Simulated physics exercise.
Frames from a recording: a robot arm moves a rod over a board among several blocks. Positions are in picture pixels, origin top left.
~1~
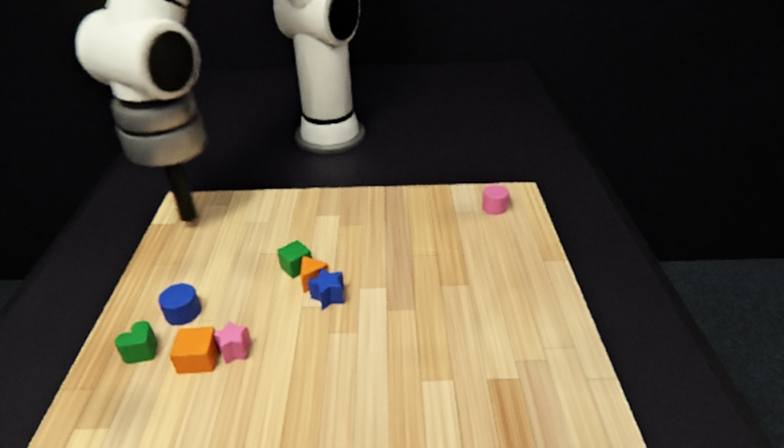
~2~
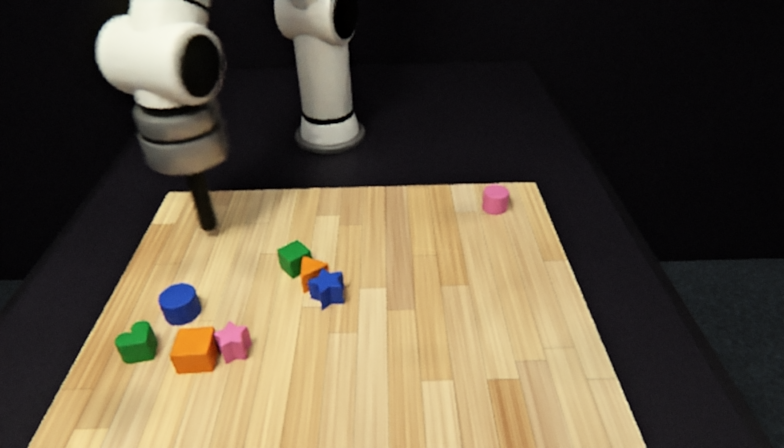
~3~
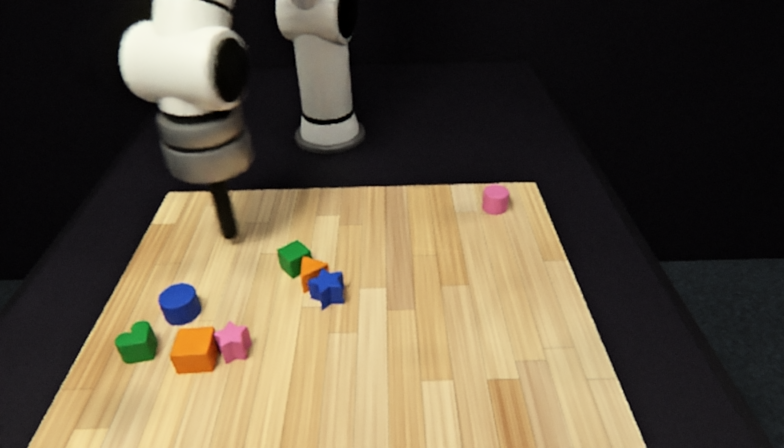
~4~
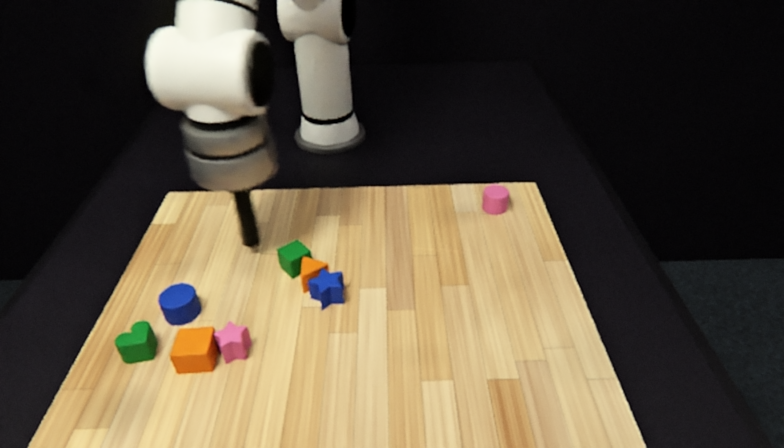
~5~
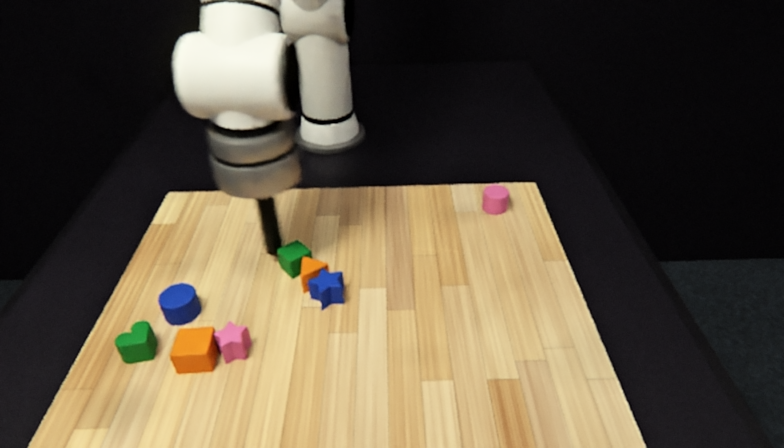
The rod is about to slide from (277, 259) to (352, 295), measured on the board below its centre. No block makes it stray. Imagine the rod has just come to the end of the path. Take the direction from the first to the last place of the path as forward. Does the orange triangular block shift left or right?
Left side.
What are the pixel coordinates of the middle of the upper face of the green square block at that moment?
In the picture, it is at (348, 255).
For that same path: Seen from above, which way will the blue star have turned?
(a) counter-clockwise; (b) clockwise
Correct choice: B.
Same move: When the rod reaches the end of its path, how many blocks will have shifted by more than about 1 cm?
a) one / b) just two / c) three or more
The one that fits is c, three or more.
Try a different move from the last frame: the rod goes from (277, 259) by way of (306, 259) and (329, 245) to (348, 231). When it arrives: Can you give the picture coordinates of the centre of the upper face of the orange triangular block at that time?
Its top centre is at about (329, 269).
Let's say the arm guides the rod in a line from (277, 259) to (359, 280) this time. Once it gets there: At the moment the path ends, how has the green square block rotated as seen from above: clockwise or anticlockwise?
Seen from above, counterclockwise.
The first path, step by step. One third of the way, rod at (300, 262); green square block at (320, 254), turned 45° anticlockwise; orange triangular block at (337, 267), turned 40° clockwise; blue star at (333, 286), turned 45° clockwise.
Two thirds of the way, rod at (325, 273); green square block at (343, 255), turned 75° anticlockwise; orange triangular block at (351, 269), turned 65° clockwise; blue star at (334, 286), turned 50° clockwise.
At the end, rod at (351, 286); green square block at (348, 255), turned 95° anticlockwise; orange triangular block at (370, 273); blue star at (338, 290), turned 90° clockwise.
